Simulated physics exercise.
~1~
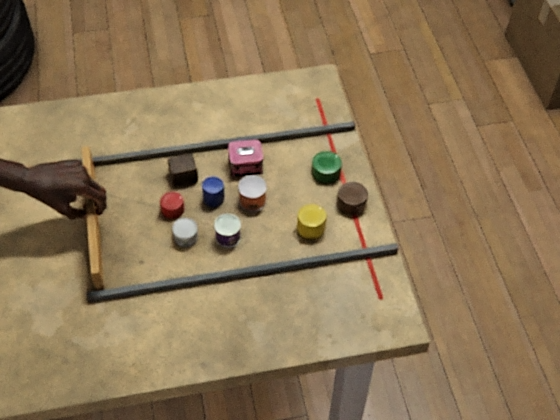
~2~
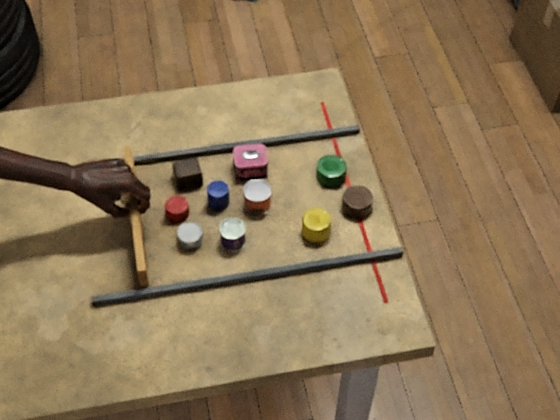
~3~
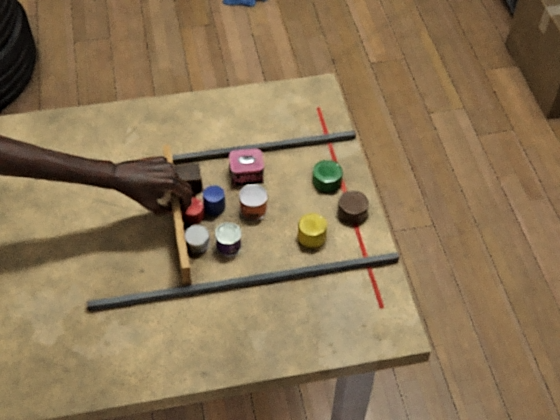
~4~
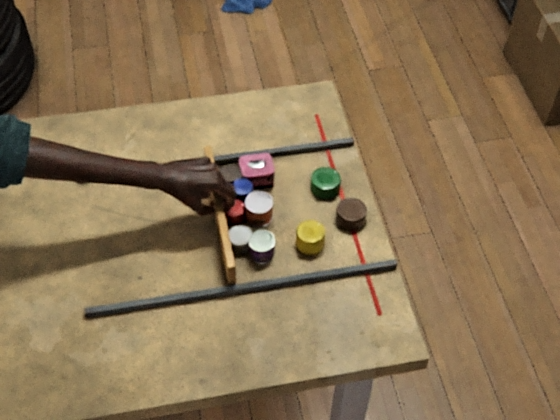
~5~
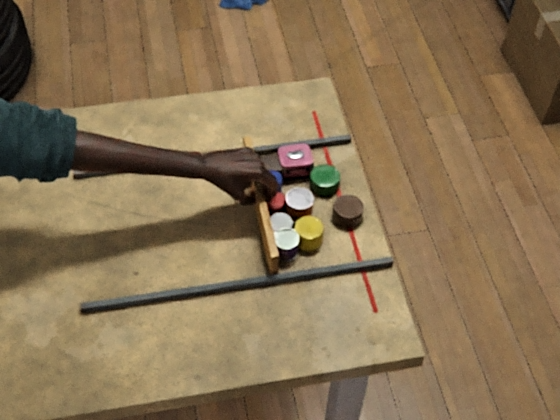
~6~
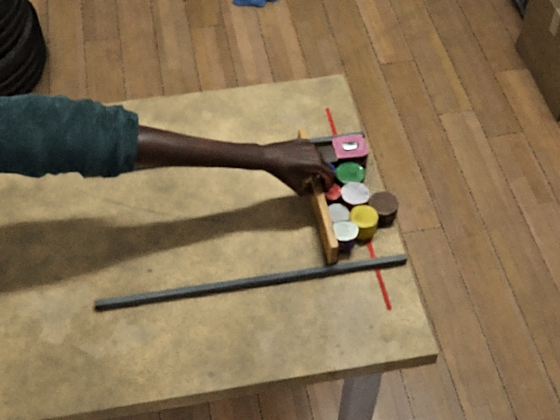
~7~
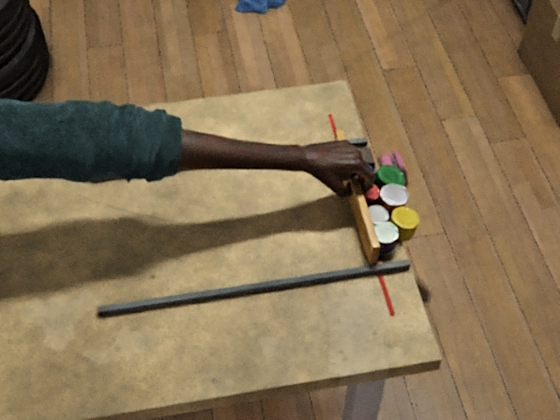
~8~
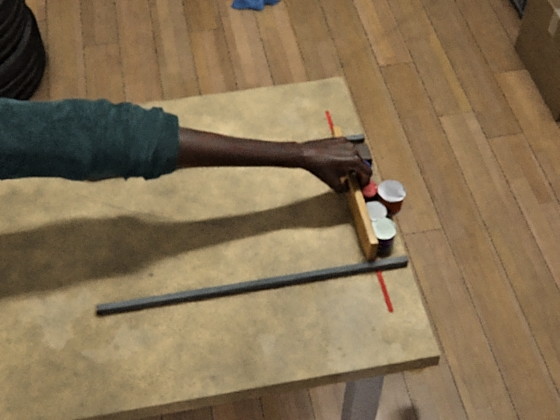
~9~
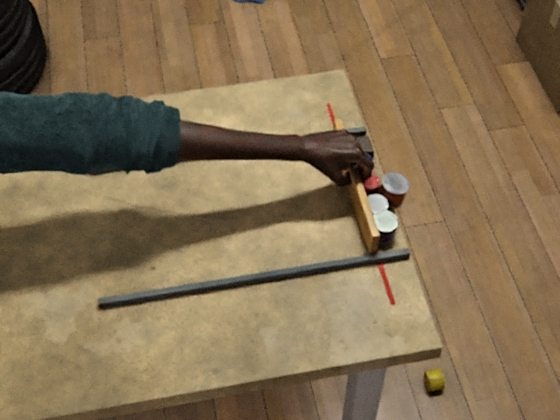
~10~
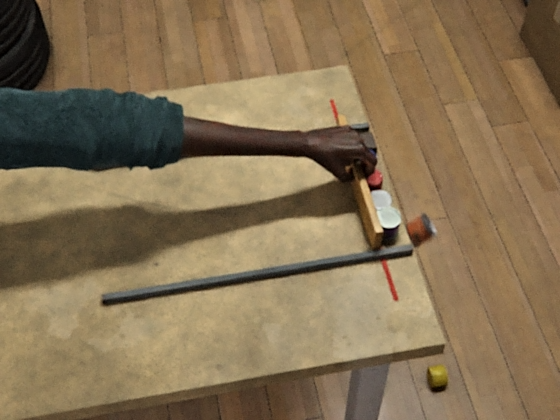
We see a hand push an upright board rightward between two rails, gathering small colorful containers toward a red strip near the table's edge. The board halts at the strip as several containers drop off, including the yellow and orange ones, leaving a few beside the board.
